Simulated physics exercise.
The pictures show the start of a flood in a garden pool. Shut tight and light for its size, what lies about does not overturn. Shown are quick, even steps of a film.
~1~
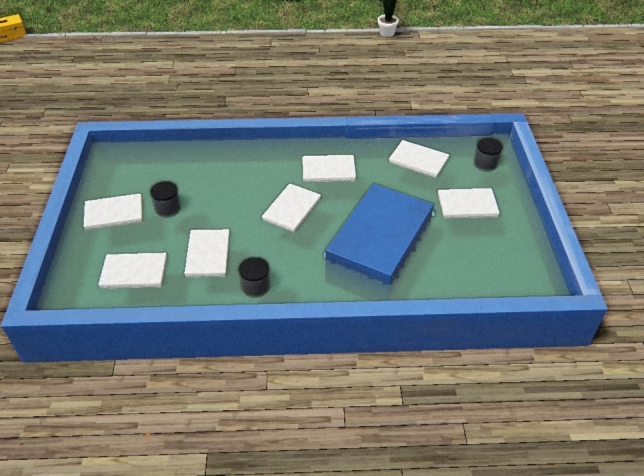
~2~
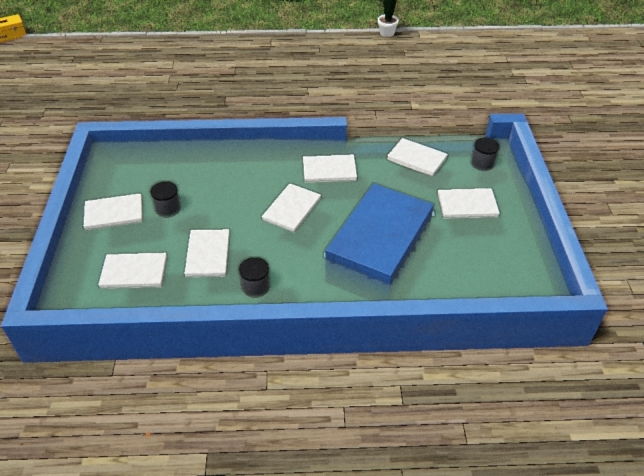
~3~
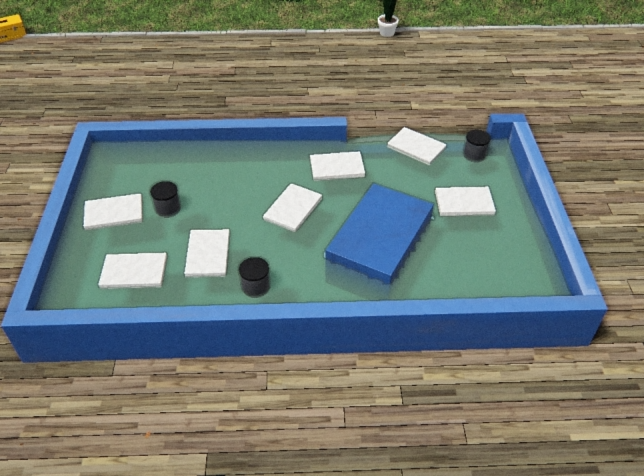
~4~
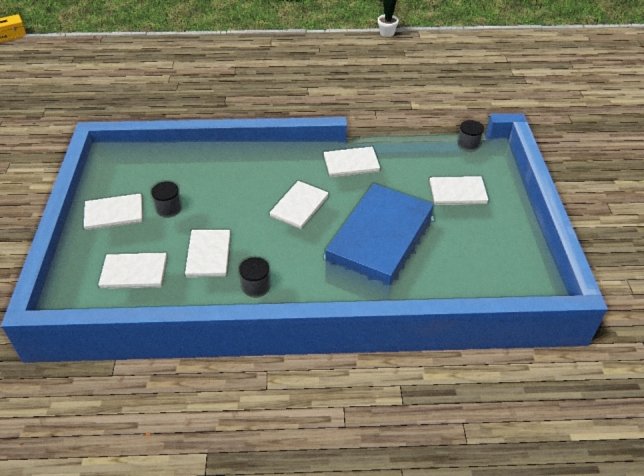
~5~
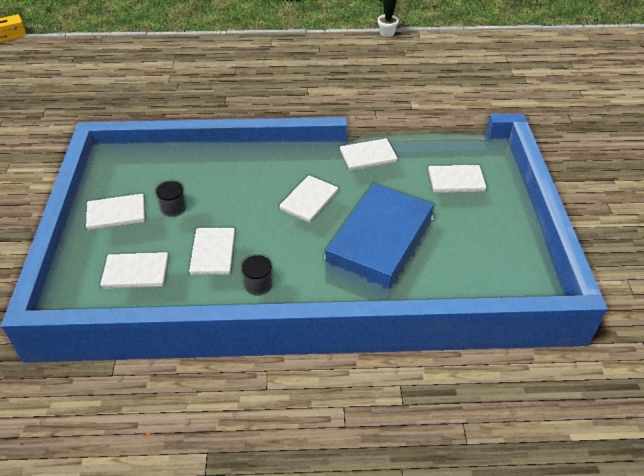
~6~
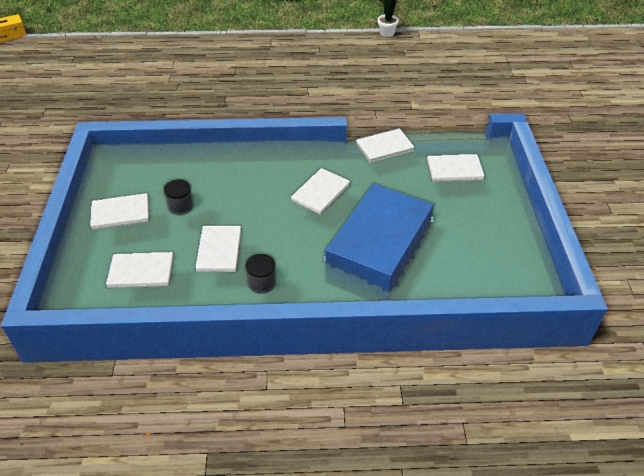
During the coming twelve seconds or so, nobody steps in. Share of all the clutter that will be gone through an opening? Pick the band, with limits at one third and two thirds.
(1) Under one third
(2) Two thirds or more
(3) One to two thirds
Option 3: One to two thirds.
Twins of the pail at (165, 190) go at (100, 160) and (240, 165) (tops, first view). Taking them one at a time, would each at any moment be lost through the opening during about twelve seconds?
Remains, escapes.
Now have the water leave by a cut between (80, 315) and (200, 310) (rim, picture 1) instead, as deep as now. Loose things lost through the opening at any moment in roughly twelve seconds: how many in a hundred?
I make it 60 per cent.
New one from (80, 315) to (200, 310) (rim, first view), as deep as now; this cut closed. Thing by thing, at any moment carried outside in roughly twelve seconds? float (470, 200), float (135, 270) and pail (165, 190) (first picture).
In the order given, it's remains behind, escaped, escaped.
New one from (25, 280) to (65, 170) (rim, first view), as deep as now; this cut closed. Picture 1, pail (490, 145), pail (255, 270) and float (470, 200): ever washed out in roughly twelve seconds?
Note - 1: Retained; 2: Escaped; 3: Retained.
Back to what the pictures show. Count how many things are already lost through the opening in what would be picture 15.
My count is 5.
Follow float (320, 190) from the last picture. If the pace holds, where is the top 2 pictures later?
My guess is roughly (355, 175).
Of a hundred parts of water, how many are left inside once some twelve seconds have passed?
52 %.
A moment on, 3 of 10 are out; 7 afloat.
Next, 5 of 10 are out; 5 afloat.
Later, 5 of 10 are out; 5 afloat.
In the end, 5 of 10 are out; 5 afloat.
